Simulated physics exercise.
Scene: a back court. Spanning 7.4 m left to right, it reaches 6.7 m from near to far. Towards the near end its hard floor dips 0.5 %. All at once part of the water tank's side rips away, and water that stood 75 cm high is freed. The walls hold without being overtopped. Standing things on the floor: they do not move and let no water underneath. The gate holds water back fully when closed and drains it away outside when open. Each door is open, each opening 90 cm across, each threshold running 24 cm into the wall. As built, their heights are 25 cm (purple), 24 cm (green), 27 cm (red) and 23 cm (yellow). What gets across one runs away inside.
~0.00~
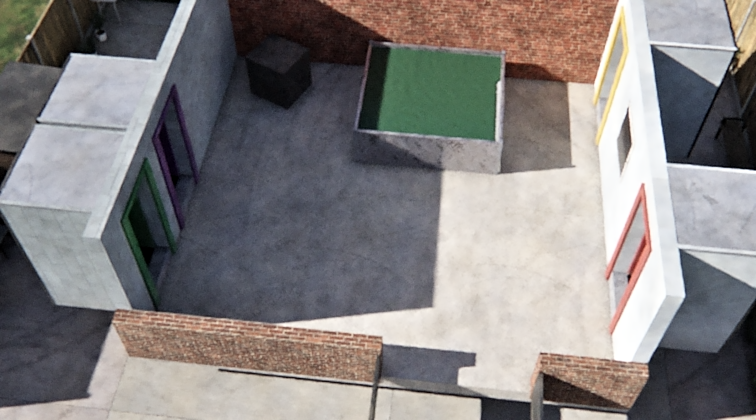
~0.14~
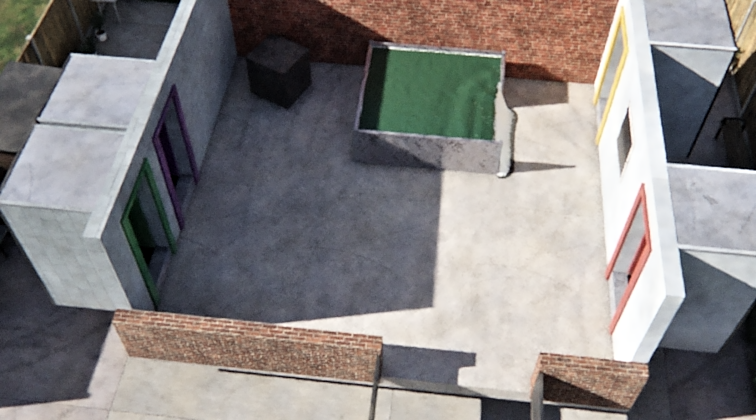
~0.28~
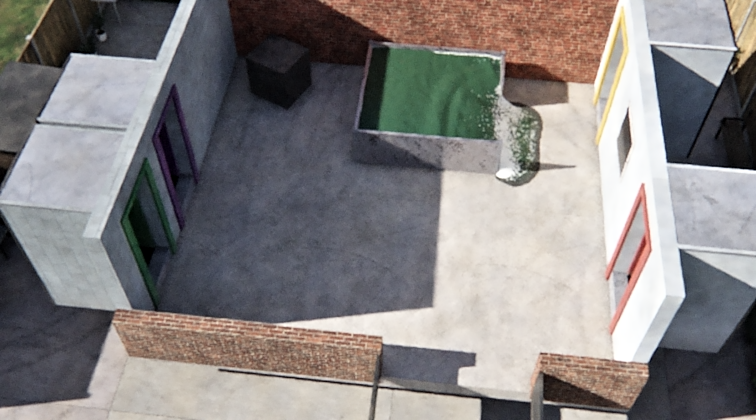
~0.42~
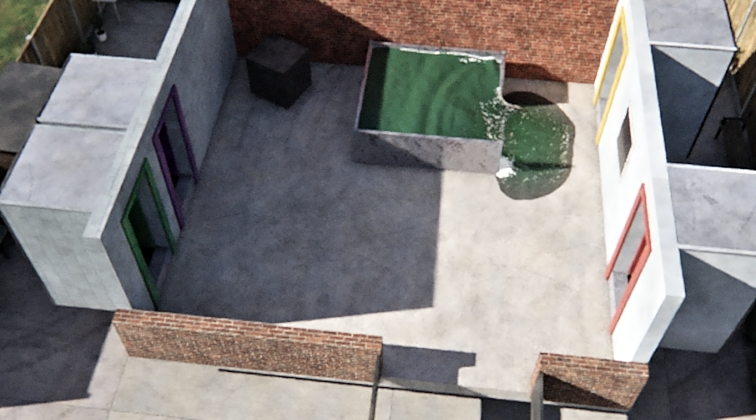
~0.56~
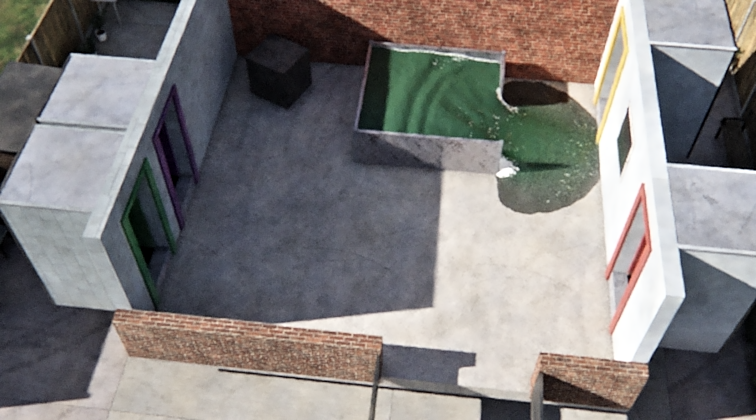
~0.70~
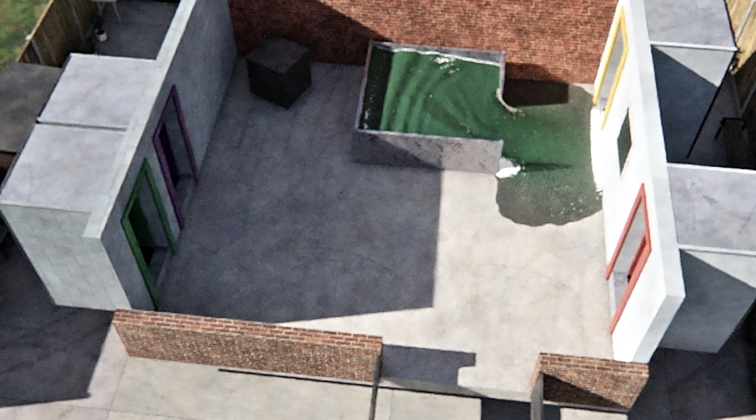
In this clip, the right side of a raised tank of green water in a walled court breaks open, and water pours out and spreads across the pale floor towards the right wall with the yellow and red doors.
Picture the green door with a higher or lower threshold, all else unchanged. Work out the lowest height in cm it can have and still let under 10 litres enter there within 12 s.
The lowest such height is roughly 10 cm.
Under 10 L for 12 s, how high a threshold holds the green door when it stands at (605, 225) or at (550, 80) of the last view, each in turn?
You'd want about 29 cm there first, then about 28 cm.
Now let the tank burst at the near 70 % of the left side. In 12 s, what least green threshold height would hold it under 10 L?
Estimate: Near 22 cm.
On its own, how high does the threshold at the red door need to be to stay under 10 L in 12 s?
Red: 12.0 cm.
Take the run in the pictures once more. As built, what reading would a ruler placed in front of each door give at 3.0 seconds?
Depths in cm: Purple 0, green 0, red 13, yellow 33.
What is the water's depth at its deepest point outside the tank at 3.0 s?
Up to some 44 centimetres, I'd say.
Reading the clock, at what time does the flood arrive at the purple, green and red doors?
Purple: 7.0 s; green: 6.0 s; red: 1.5 s.
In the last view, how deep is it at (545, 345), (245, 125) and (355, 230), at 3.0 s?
Around 10 cm, 0 cm and 0 cm.
After 1.4 s water covers 15 % of the floor, deepest (52 cm) near (600, 166); it has not reached the green door.
After 3.0 s water covers 35 % of the floor, deepest (44 cm) near (595, 86); it has not reached the green door.
After 12.0 s water covers 90 % of the floor, deepest (14 cm) near (592, 384); 10 cm at the green door, 0 litres in over its 24 cm threshold.
At the green door as built, the water arrived by 6.1 s and peaked near 12 cm at 7.8 s.
Run again over the same 12 s with other heights there, 39 litres in over 8 cm, 4 litres over 11 cm. The limit of 10 litres is kept from about 10 cm up.
